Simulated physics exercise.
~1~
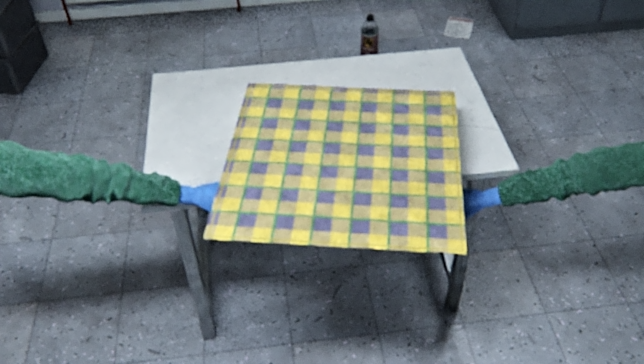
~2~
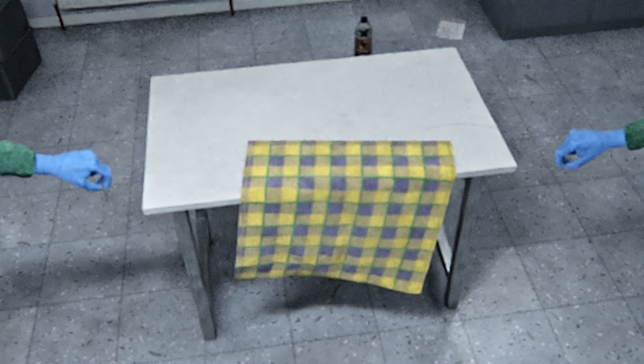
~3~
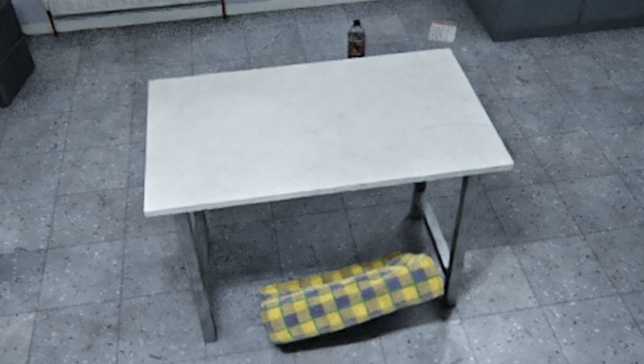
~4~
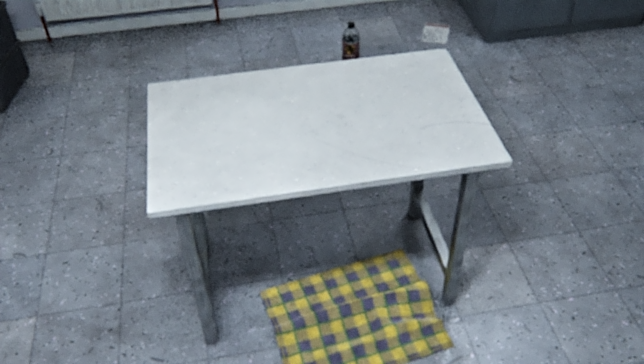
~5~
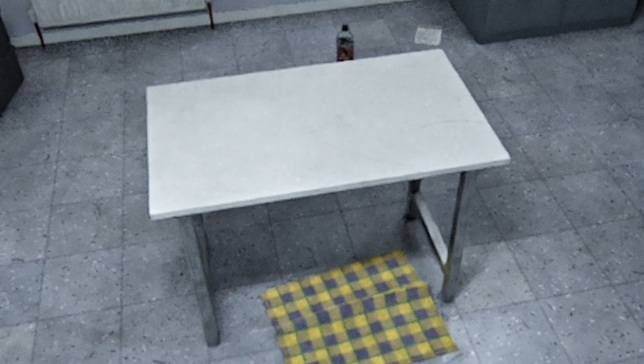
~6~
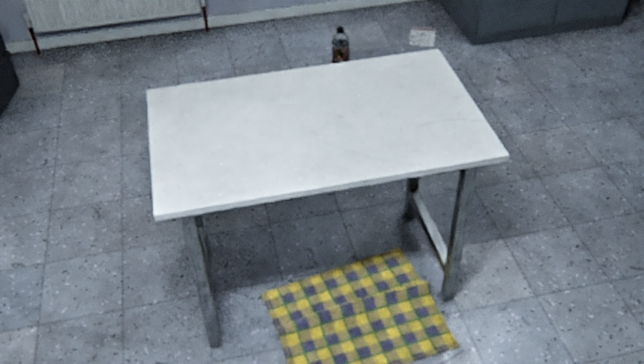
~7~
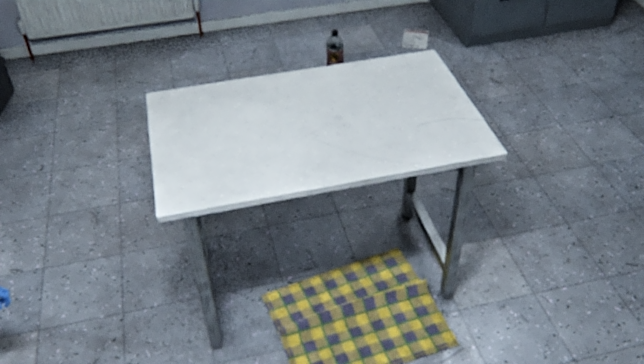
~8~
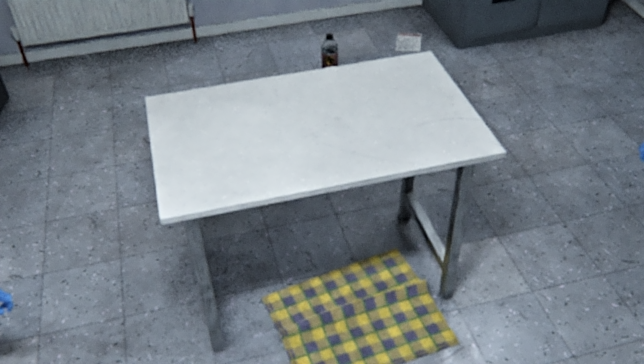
A yellow and grey checked cloth is held level over the front of a white side table by two blue-gloved hands in green sleeves, one at each side, seen from above in a grey-tiled room. A dark bottle stands on the floor behind the table. The hands let go and draw apart, and the cloth drops, folding over the front edge with most of it hanging down. It slides off the tabletop and bunches on the floor, then settles flatter as the view drifts slightly sideways. It ends lying still, slightly creased, below the bare table's front edge.
